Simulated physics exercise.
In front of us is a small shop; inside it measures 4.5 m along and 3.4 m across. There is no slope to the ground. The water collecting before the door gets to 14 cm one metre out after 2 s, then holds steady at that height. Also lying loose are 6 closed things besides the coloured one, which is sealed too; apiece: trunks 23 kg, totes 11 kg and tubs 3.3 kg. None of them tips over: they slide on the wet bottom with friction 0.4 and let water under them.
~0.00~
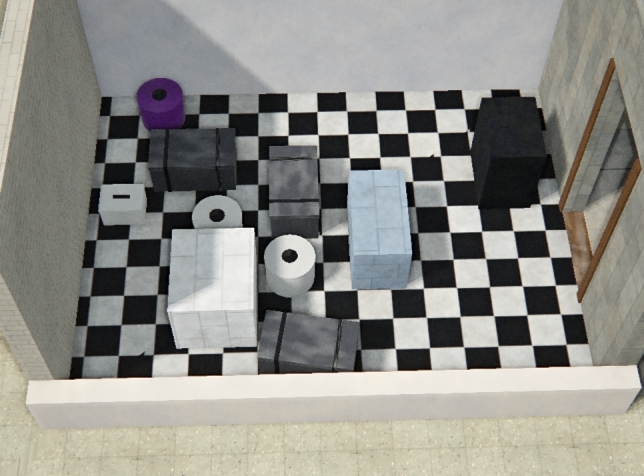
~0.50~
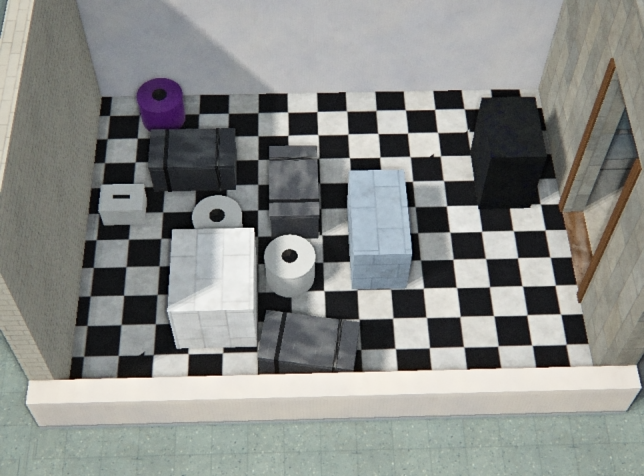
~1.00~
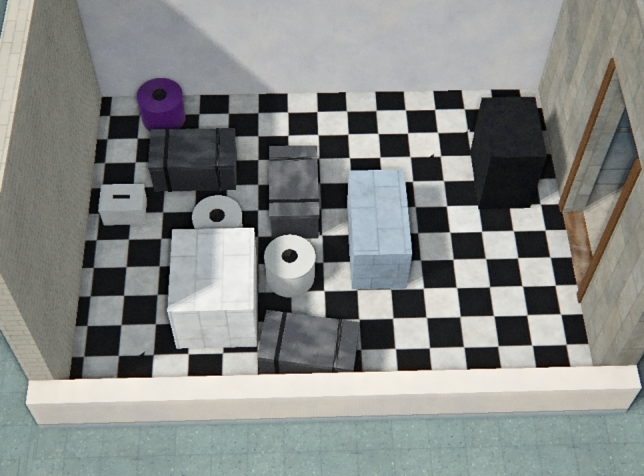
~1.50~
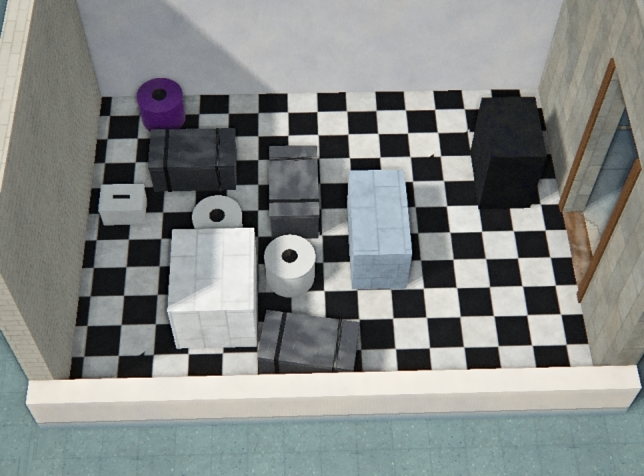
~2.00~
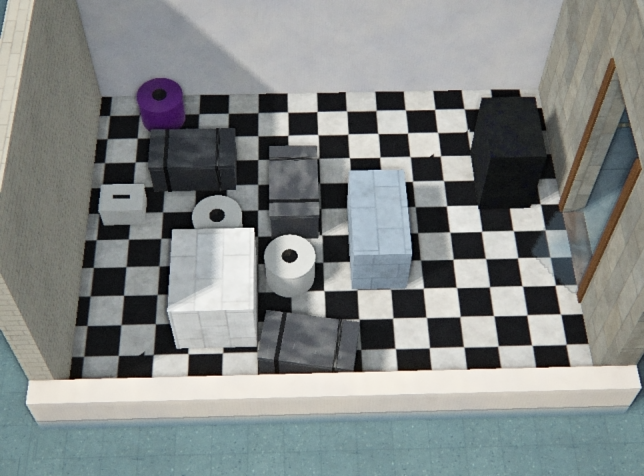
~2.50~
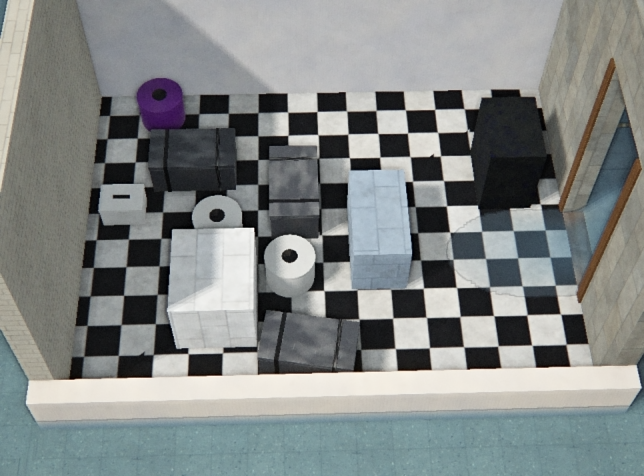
We see a small room with a checkered floor, holding a purple tub, dark boxes and pale containers; water covers the ground outside, then seeps through the doorway on the right and spreads thinly inward, while the objects stay still.
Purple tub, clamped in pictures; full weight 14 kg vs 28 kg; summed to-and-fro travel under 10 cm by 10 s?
Lower enough.
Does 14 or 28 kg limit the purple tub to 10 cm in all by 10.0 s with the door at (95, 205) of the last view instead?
Then the lighter mass suffices.
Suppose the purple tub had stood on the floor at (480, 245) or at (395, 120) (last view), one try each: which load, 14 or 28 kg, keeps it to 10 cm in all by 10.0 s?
Try by try, must use the heavier; any option works.
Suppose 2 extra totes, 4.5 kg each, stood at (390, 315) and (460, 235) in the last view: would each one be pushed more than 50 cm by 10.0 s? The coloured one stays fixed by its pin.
Result, in order - exceeds it; exceeds it.
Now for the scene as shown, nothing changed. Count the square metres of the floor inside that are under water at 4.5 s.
Near 6.0 m2 in all.
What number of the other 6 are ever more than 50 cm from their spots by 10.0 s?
The count comes to 0.
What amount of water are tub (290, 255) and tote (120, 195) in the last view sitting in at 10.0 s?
Some 5 cm at the first, some 1 cm at the second.
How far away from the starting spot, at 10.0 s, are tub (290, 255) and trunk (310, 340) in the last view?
Shifts: 40 cm / 0 cm.
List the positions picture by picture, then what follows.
The first frame shows the purple tub at (159, 95) rests on the ground; water covers 0.0 m2; 0 of 7 have shifted.
The second frame shows the purple tub at (159, 95), on the bottom; water covers 0.0 m2; 0 of 7 have shifted.
The third frame shows the purple tub at (159, 95), on the bottom; water covers 0.0 m2; 0 of 7 have shifted.
The fourth frame shows the purple tub at (159, 95), on the bottom; 0.0 m2 under water; 0 of 7 have shifted.
The fifth frame shows the purple tub at (159, 95), on the bottom; 0.1 m2 under water; 0 of 7 have shifted.
The sixth frame shows the purple tub at (159, 95) rests on the ground; water covers 0.8 m2; 0 of 7 have shifted.
After 3.5 s the purple tub would be 0 cm from its start with 14 kg and 0 cm from its start with 28 kg; 0 cm of water round it then.
After 4.5 s the purple tub would be 0 cm from its start with 14 kg and 0 cm from its start with 28 kg; 0 cm of water round it then.
After 7.0 s the purple tub would be 0 cm from its start with 14 kg and 0 cm from its start with 28 kg; 1 cm of water round it then.
After 10.0 s the purple tub would be 0 cm from its start with 14 kg and 0 cm from its start with 28 kg; 3 cm of water round it then.
